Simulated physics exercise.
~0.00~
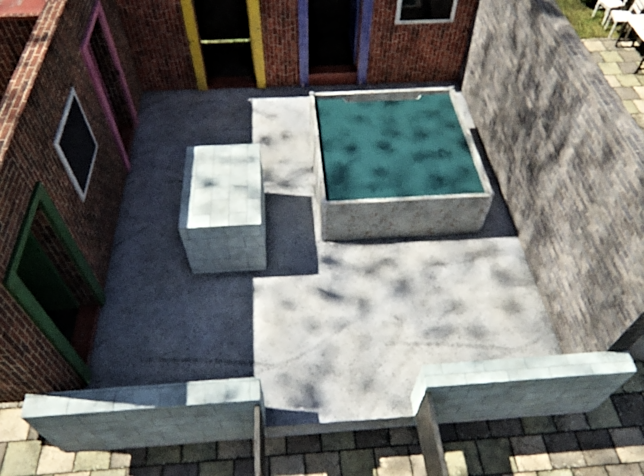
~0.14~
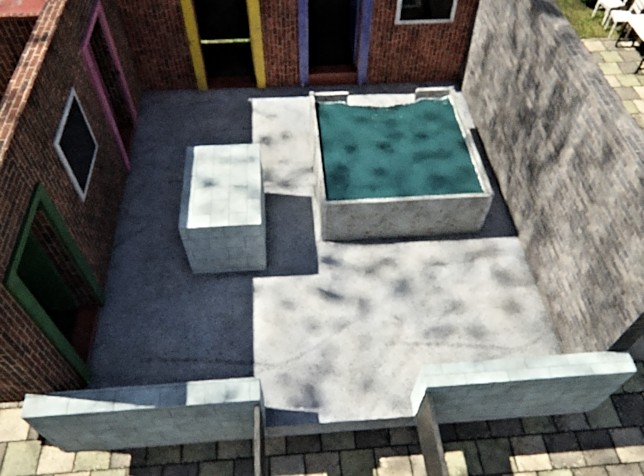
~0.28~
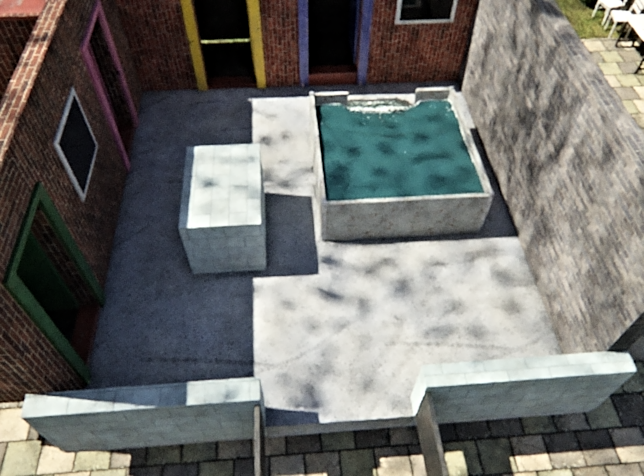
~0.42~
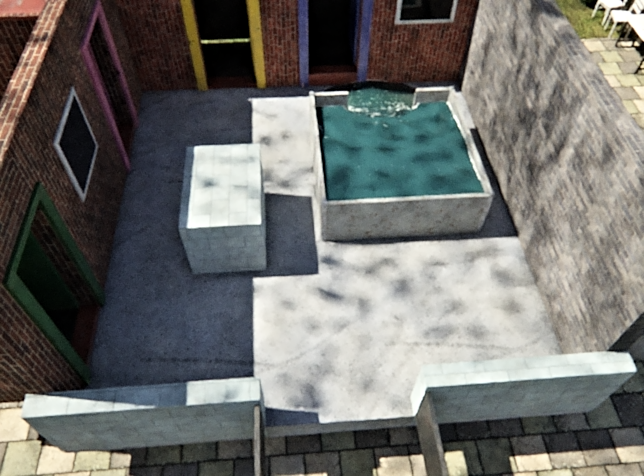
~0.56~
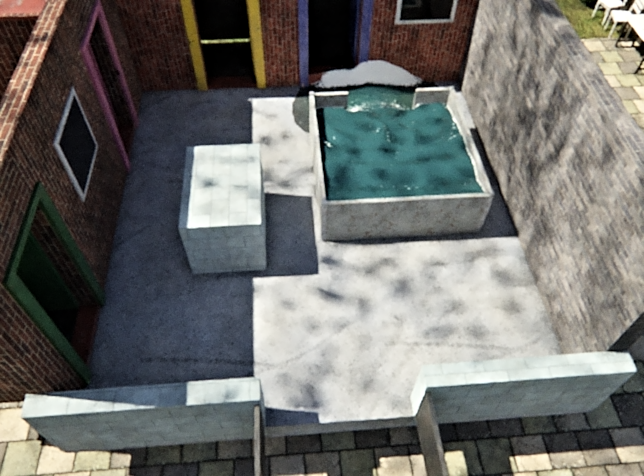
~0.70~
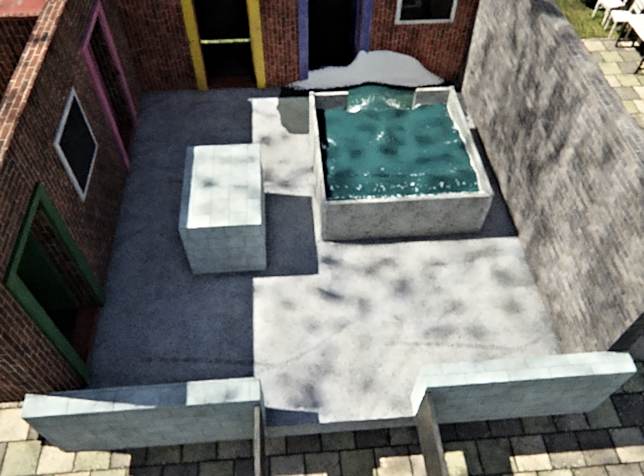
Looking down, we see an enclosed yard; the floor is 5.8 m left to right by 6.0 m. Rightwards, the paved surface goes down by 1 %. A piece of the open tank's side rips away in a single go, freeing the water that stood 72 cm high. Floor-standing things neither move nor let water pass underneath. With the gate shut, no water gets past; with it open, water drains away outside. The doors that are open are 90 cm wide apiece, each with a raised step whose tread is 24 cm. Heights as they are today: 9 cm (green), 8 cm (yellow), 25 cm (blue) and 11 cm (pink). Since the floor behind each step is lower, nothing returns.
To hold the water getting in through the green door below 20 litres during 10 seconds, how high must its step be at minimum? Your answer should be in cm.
11.5 cm.
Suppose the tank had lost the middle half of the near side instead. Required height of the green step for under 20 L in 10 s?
Then 6.5 cm.
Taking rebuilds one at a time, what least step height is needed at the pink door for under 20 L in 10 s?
Pink door, minimum about 13.5 cm.
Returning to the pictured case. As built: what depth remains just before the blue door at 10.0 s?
A ruler would read roughly 11.0 cm.
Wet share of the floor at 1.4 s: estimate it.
About 15 per cent.
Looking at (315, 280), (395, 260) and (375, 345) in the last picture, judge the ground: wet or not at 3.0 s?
First bone-dry, second bone-dry, third bone-dry.
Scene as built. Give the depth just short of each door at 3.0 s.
Lab note, cm: Green 0; yellow 8; blue 30; pink 19.
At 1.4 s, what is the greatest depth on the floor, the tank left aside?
Up to some 62 centimetres, I'd say.
After 1.4 s water covers 15 % of the floor, deepest (62 cm) near (456, 82); it has not reached the green door.
After 3.0 s water covers 50 % of the floor, deepest (38 cm) near (447, 83); it has not reached the green door.
After 10.0 s water covers 100 % of the floor, deepest (14 cm) near (447, 83); 11 cm at the green door, 38 litres in over its 9 cm step.
At the green door as built, the water arrived by 3.8 s and peaked near 17 cm at 7.8 s.
With a step of 10.5 cm, 27 litres would have come in within the 10 s; with 14 cm, 9 litres. So under 20 litres takes about 11.5 cm.
